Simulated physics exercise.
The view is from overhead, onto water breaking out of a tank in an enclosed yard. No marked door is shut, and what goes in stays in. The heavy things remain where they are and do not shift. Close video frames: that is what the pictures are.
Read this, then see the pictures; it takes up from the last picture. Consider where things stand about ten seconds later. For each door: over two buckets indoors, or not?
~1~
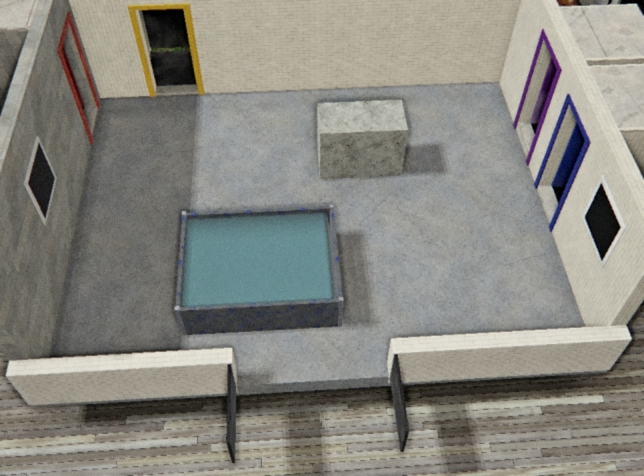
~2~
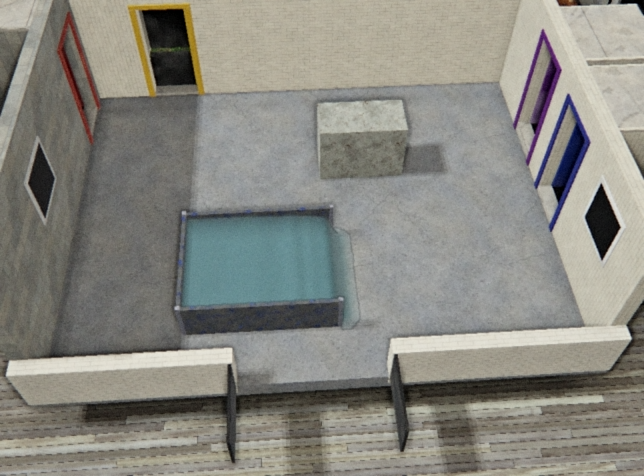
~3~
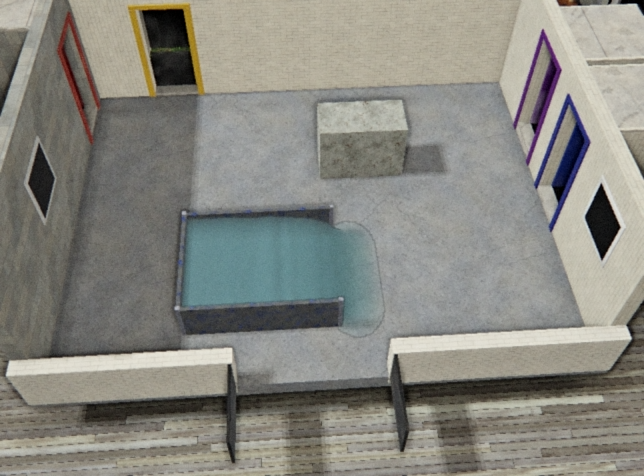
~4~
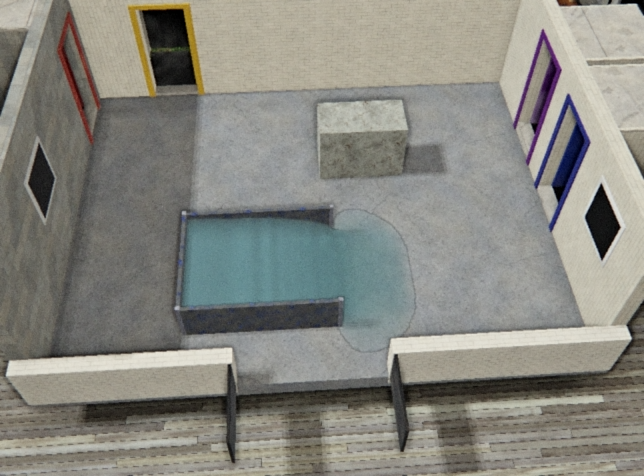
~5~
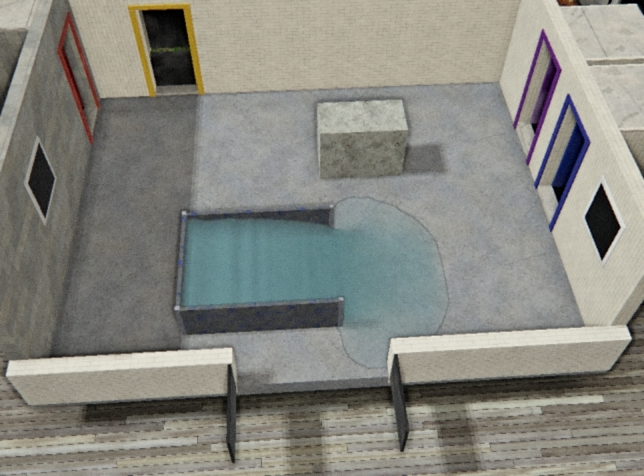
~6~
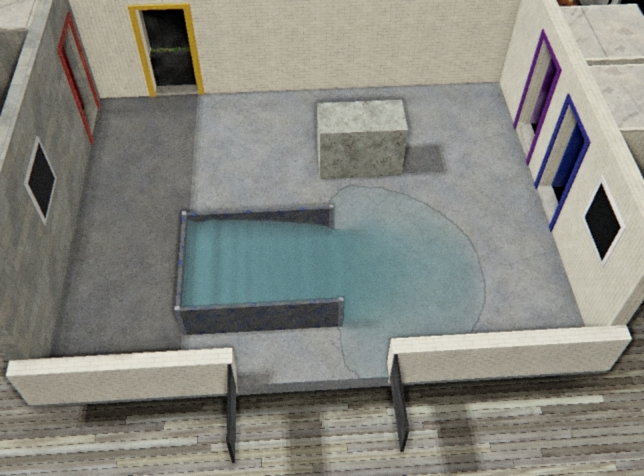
At the end, the yellow door is going to let through no more than allowed, the purple door is going to let through no more than allowed, the blue door is going to let through more than allowed, the red door is going to let through no more than allowed.
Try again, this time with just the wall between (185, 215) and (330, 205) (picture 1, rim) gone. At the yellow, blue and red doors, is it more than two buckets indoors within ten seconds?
Yellow door goes over, blue door keeps below it, red door floods.
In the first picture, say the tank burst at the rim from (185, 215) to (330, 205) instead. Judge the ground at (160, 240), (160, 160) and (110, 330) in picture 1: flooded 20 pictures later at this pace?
Taking the points in order: Unwetted, swamped and unwetted.
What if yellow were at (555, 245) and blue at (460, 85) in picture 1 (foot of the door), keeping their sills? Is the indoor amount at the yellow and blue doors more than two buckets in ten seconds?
What you'd see: The yellow tops the limit and the blue tops the limit.
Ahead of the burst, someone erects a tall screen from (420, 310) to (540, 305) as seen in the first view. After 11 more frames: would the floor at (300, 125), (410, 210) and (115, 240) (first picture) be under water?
Results in order: Bone-dry / swamped / bone-dry.
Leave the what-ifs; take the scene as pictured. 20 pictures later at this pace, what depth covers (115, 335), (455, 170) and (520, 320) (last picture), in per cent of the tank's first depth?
In that order: 0, 6 and 35 per cent.
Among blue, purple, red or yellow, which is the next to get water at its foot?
My pick for first is the blue door.
A moment on, water covers 30 % of the floor; the yellow door not reached, the purple door not reached, the blue door wet at the sill, nothing in, the red door not reached.
Next, water covers 30 % of the floor; the yellow door not reached, the purple door wet at the sill, nothing in, the blue door over two buckets in, the red door not reached.
Then, water covers 35 % of the floor; the yellow door not reached, the purple door wet at the sill, nothing in, the blue door far over two buckets in, the red door not reached.
Later, water covers 50 % of the floor; the yellow door not reached, the purple door wet at the sill, nothing in, the blue door far over two buckets in, the red door not reached.
In the end, water covers 90 % of the floor; the yellow door wet at the sill, nothing in, the purple door wet at the sill, nothing in, the blue door far over two buckets in, the red door wet at the sill, nothing in.
